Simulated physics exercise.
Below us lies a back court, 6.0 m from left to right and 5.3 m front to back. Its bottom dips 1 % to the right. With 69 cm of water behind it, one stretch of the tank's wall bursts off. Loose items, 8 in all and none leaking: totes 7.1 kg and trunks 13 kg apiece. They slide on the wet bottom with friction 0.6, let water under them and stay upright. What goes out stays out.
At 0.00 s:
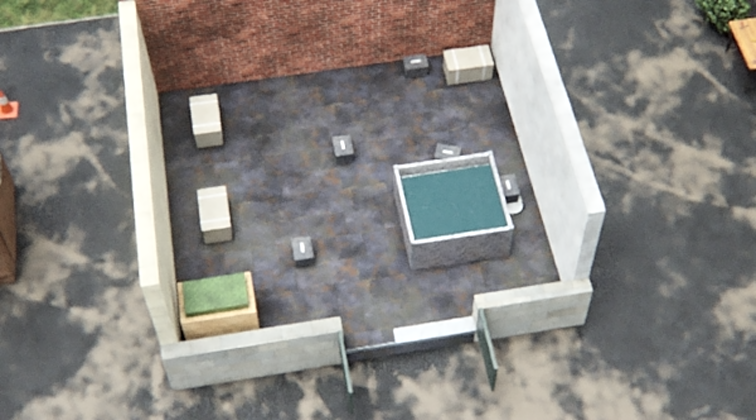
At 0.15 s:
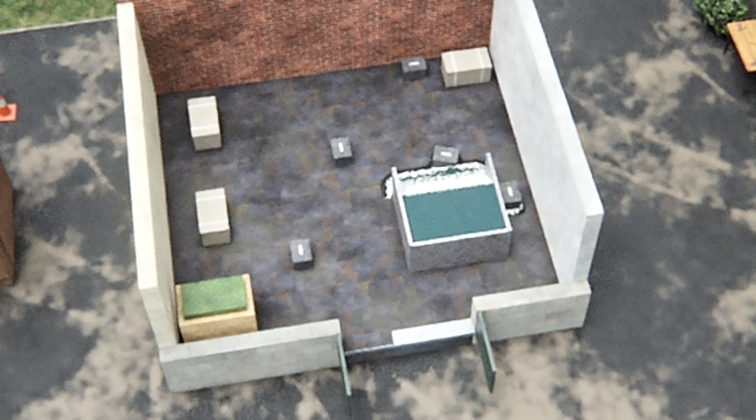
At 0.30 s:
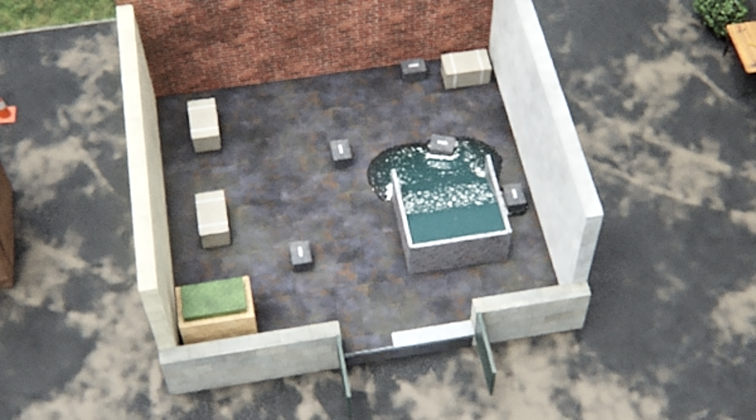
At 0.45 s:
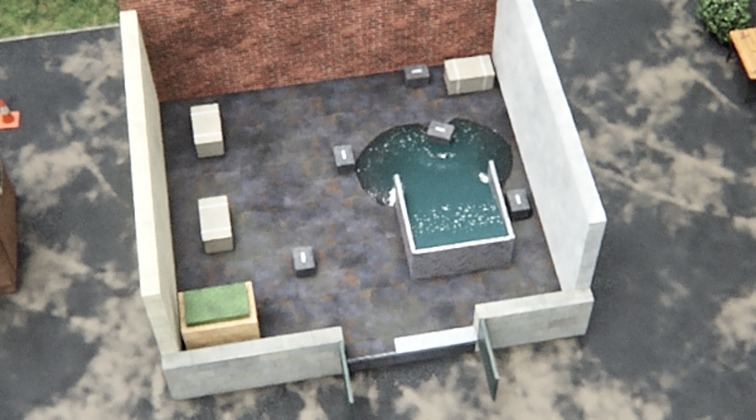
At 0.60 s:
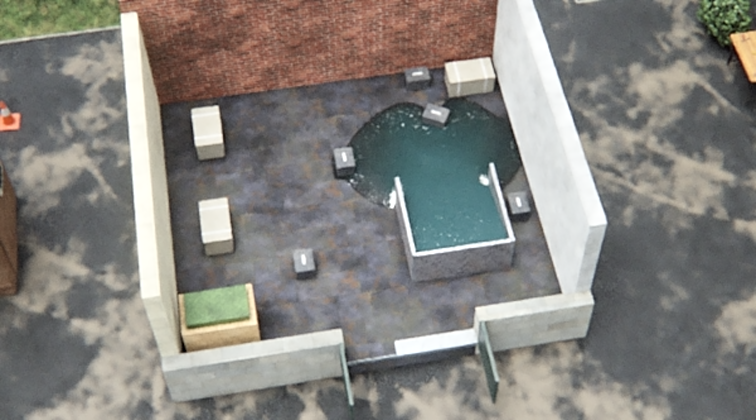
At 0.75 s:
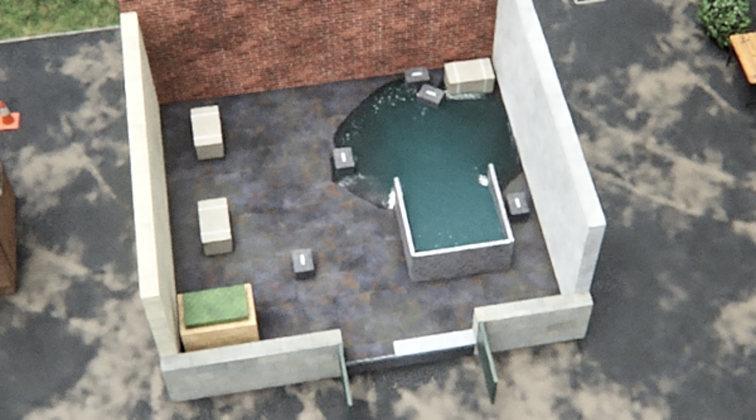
Water burst out through the back of a square tank in a walled yard and spread across the dark ground, pushing one small grey box toward the brick wall and nudging another slightly aside.
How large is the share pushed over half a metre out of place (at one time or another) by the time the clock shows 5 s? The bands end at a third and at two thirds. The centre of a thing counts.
Share: Two thirds or above.
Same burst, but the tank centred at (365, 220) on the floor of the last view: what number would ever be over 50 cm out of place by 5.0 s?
In that case 6 of them.
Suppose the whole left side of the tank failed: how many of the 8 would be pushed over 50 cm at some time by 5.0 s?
In that case 3 of them.
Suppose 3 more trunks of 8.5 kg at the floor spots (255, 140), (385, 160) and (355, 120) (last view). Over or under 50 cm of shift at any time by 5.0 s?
In turn: Past it, more, more.
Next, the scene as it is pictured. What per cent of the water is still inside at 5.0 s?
Some 100 per cent remains.
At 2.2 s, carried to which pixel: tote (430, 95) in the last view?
Near (434, 67).
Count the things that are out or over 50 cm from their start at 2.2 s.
By then 1.
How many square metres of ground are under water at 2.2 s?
Roughly 15 m2.
After 1.1 s 1 of 8 are over 50 cm from their spots; 2 afloat.
After 2.2 s 1 of 8 are over 50 cm from their spots; 3 afloat.
After 3.5 s 4 of 8 are over 50 cm from their spots; 4 afloat.
After 5.0 s 6 of 8 are over 50 cm from their spots, and 6 have been at some point; 4 afloat.
